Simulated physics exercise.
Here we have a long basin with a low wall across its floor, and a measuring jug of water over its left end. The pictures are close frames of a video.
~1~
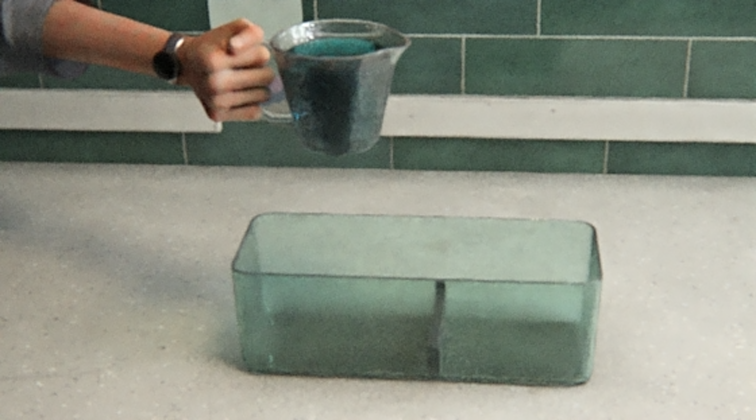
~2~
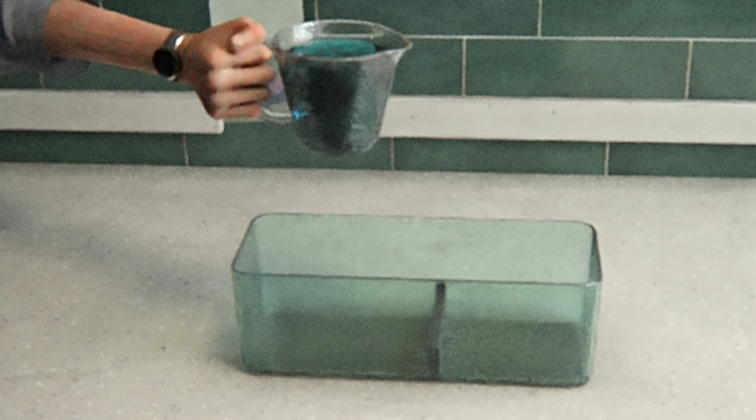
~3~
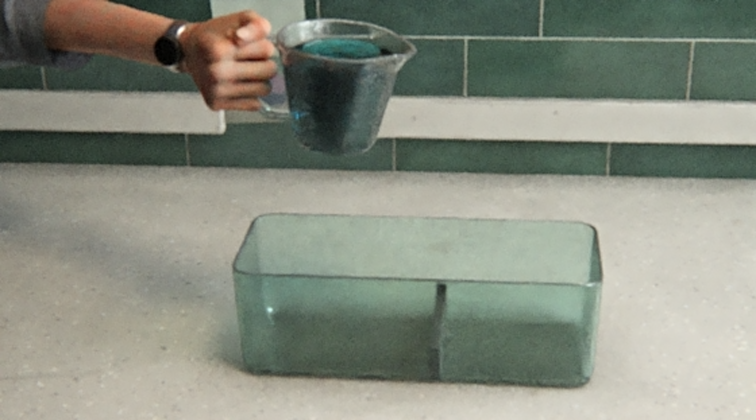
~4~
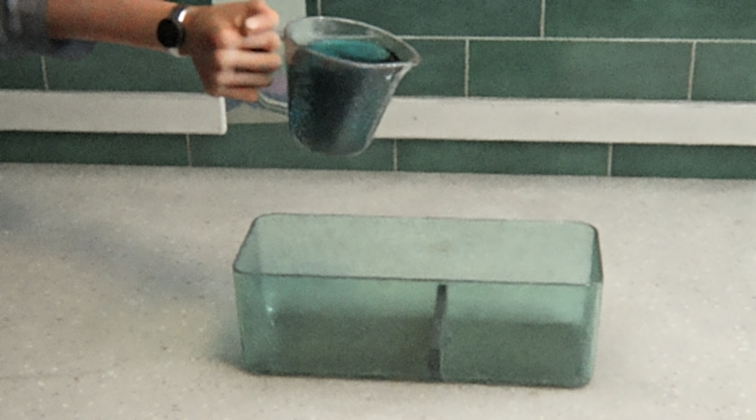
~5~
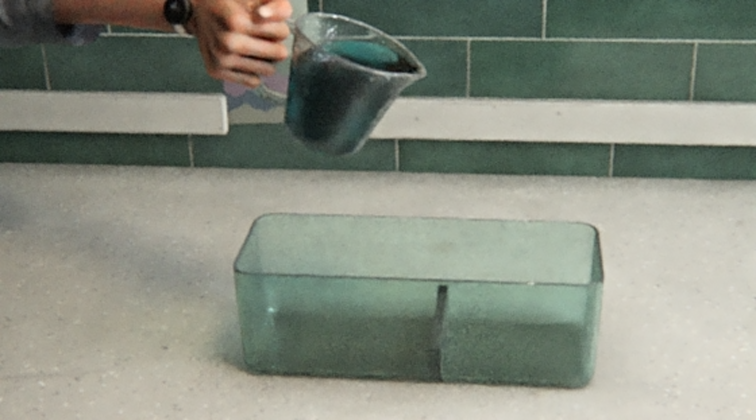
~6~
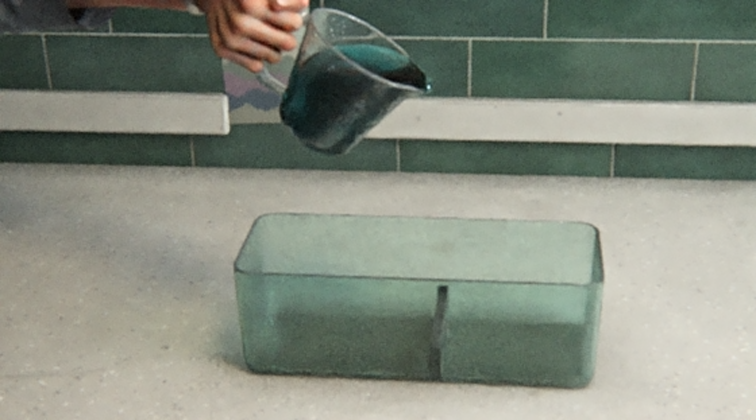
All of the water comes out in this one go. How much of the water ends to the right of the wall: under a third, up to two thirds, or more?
It comes to over two thirds.
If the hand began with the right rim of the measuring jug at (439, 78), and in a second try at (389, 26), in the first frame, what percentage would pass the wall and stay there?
In turn 90 and 75 in a hundred.
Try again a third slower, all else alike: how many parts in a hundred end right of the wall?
It comes to 90 per cent or so.
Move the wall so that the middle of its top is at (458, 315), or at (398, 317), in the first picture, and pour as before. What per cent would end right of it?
The first gives 65 %, the second 85 %.
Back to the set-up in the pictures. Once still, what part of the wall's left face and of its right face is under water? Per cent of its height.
The left part 10 per cent, the right part 70.
A moment on, the tilt is 95° and 39 per cent is still to pour, 0 is left of the wall and 25 right of it.
Next, the tilt is 105° and 4 per cent is still to pour, 7 is left of the wall and 76 right of it.
Then the tilt is 105° and 0 per cent is still to pour, 9 is left of the wall and 87 right of it.
Later the tilt is 105° and 0 per cent is still to pour, 10 is left of the wall and 87 right of it.
At rest 10 per cent lies left of the wall, 87 right of it and 3 outside.
